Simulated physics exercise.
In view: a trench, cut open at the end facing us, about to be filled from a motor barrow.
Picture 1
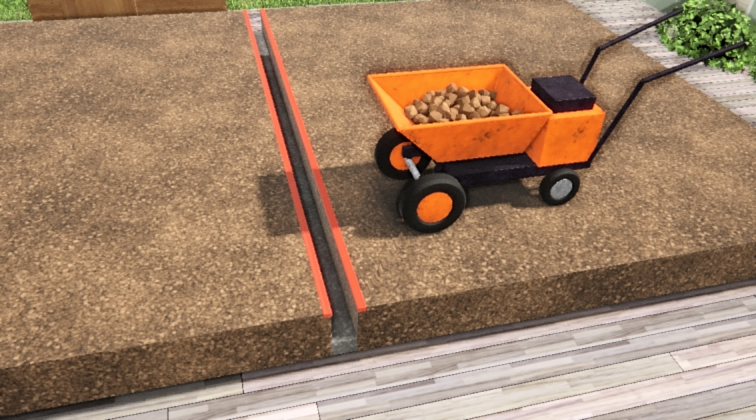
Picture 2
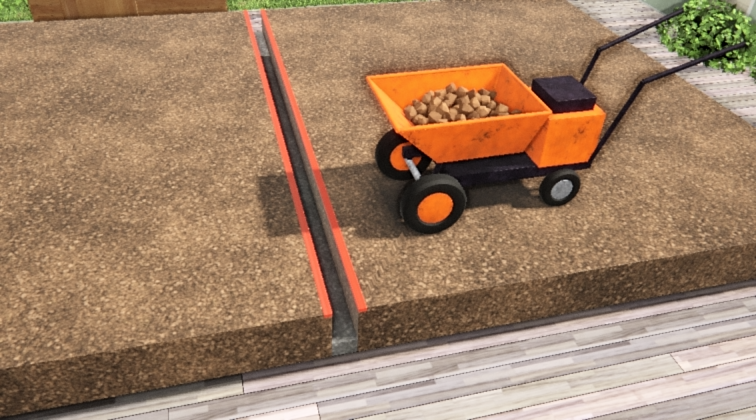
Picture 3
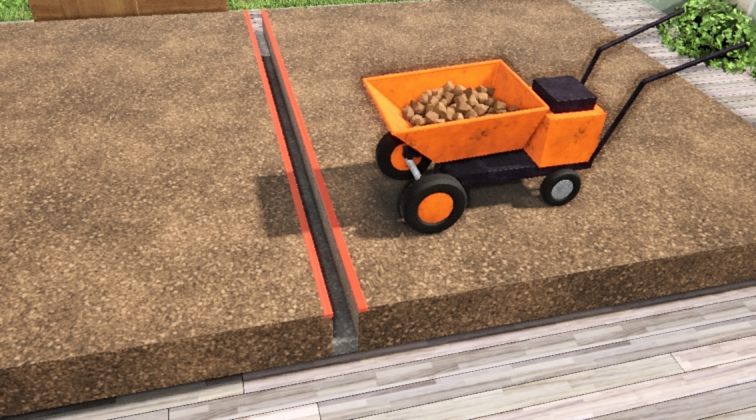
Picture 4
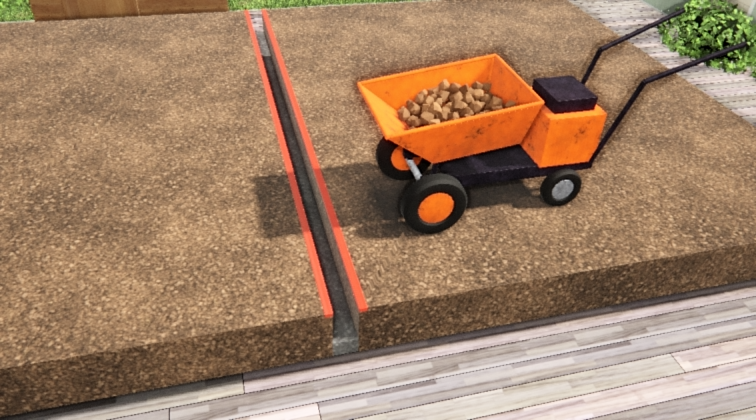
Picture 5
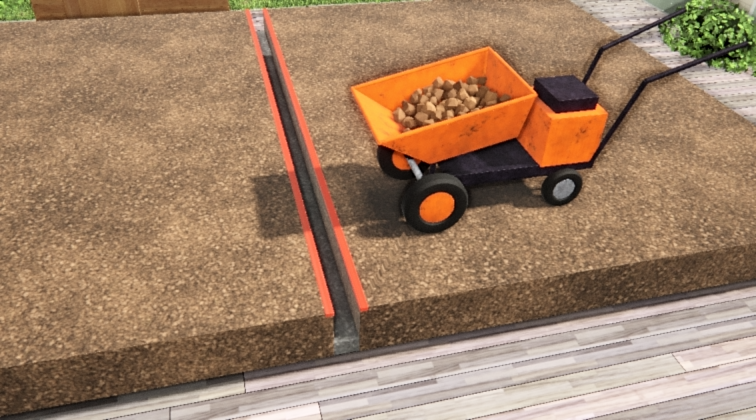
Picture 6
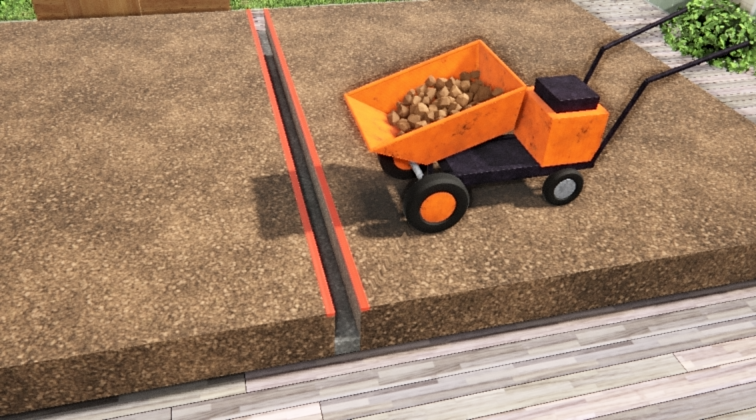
The orange skip of a motor barrow, loaded with brown clods, sits level and then gradually tilts forward to the left, its rear rising, while the wheels stay beside a narrow, red-edged trench in the brown ground.
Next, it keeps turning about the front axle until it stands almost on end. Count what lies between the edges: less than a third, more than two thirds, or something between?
In the trench: Between a third and two thirds.
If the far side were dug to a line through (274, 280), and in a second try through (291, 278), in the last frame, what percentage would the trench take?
Near 100 % and 100 %.
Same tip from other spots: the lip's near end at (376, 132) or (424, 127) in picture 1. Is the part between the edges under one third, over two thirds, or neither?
At the first place below one third, at the second one to two thirds.
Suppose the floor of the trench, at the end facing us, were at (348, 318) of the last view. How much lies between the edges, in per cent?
About 30 per cent.
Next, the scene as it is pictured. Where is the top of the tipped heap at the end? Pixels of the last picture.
Roughly at (289, 198).
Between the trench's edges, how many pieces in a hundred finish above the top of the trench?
About 5 per cent.
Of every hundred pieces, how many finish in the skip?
Roughly 0 in a hundred.
Just after the last frame, skip tipped steeply; every one in the skip.
A moment on, skip tipped right over; roughly two thirds in the skip; about a tenth in or heaped over the trench; roughly a quarter beyond it; just a few falling.
Further on, skip tipped right over; just a few in the skip; roughly half in or heaped over the trench; roughly half beyond it.
When it is over, skip tipped right over; roughly half in or heaped over the trench; roughly half beyond it.
